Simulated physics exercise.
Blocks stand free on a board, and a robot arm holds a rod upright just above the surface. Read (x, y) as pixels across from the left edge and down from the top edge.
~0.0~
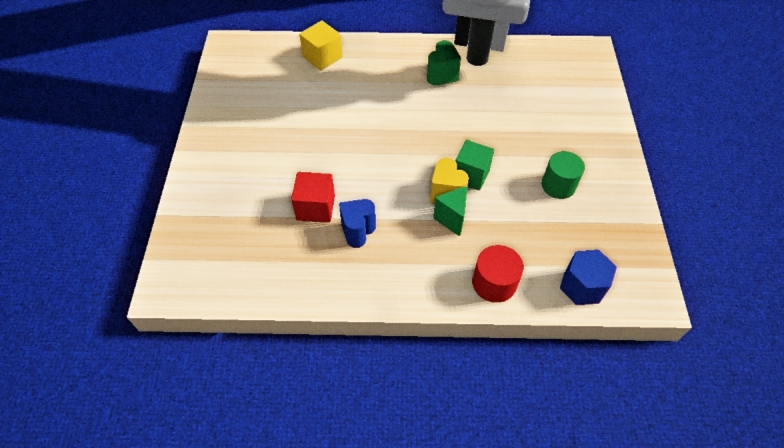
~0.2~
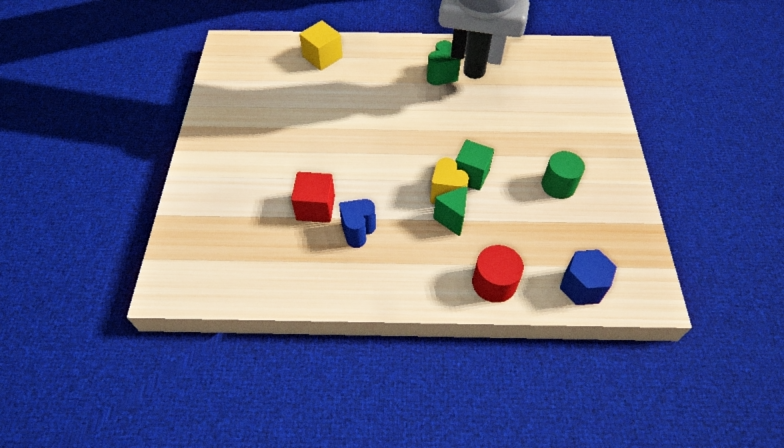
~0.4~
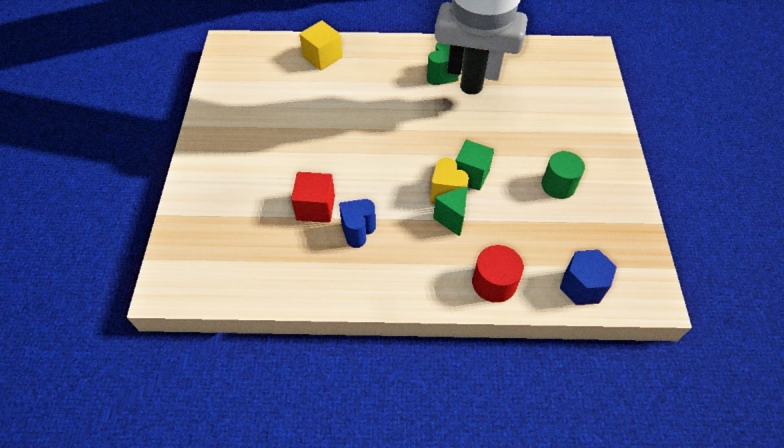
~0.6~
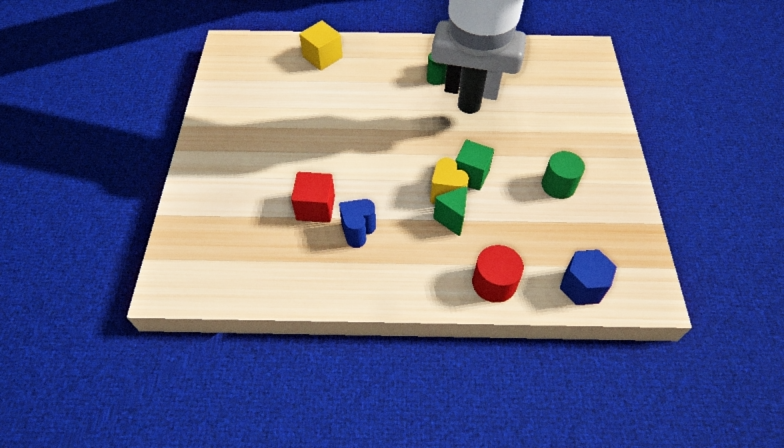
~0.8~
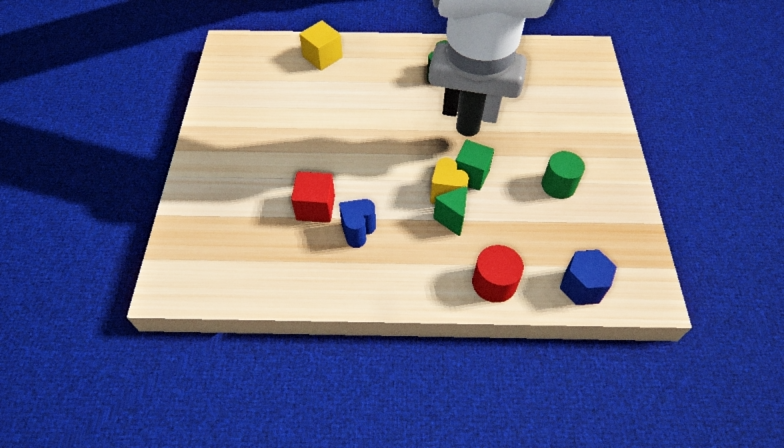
A grey robot arm with a dark rod reaches over the far edge of a pale wooden board on blue fabric, seen from above at an angle. A yellow heart, green triangle and green cube cluster near the centre, with red and blue blocks left and in front, and a green cylinder right. The rod moves steadily nearer, toward the cluster, while the blocks and view stay still.
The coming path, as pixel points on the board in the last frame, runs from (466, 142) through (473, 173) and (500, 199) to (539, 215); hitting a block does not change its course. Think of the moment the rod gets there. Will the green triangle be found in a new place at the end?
Short answer: Yes.
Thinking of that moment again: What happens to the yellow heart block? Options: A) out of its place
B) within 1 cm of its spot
(A)
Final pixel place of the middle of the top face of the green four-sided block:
Near (482, 193).
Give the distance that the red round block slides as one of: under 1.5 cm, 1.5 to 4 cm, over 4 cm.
It's set to move under 1.5 cm.
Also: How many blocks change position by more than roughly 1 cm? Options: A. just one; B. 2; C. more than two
The one that fits is C, more than two.
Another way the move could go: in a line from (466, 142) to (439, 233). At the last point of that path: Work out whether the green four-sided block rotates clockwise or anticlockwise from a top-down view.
Counterclockwise from above.
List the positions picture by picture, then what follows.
In the first picture, rod tip at (477, 59); block tops, yellow heart block at (449, 173); green triangle at (455, 200); green four-sided block at (475, 154); red round block at (500, 264); green round block at (567, 164).
In the second picture, rod at (474, 72); blocks unchanged.
In the third picture, rod at (471, 87); blocks unchanged.
In the fourth picture, rod at (469, 106); blocks unchanged.
In the fifth picture, rod at (468, 128); yellow heart block at (449, 173); green triangle at (455, 200); green four-sided block at (475, 154); red round block at (500, 264); green round block at (567, 164).
The first path, step by step. One third of the way, rod at (477, 160); yellow heart block at (448, 182), turned 30° clockwise; green triangle at (454, 208); green four-sided block at (479, 176).
Two thirds of the way, rod at (504, 186); yellow heart block at (448, 185), turned 55° clockwise; green triangle at (453, 213); green four-sided block at (482, 193), turned 20° clockwise.
At the end, rod at (544, 202); yellow heart block at (448, 185), turned 55° clockwise; green triangle at (453, 213); green four-sided block at (482, 193), turned 20° clockwise; red round block in place; green round block in place.
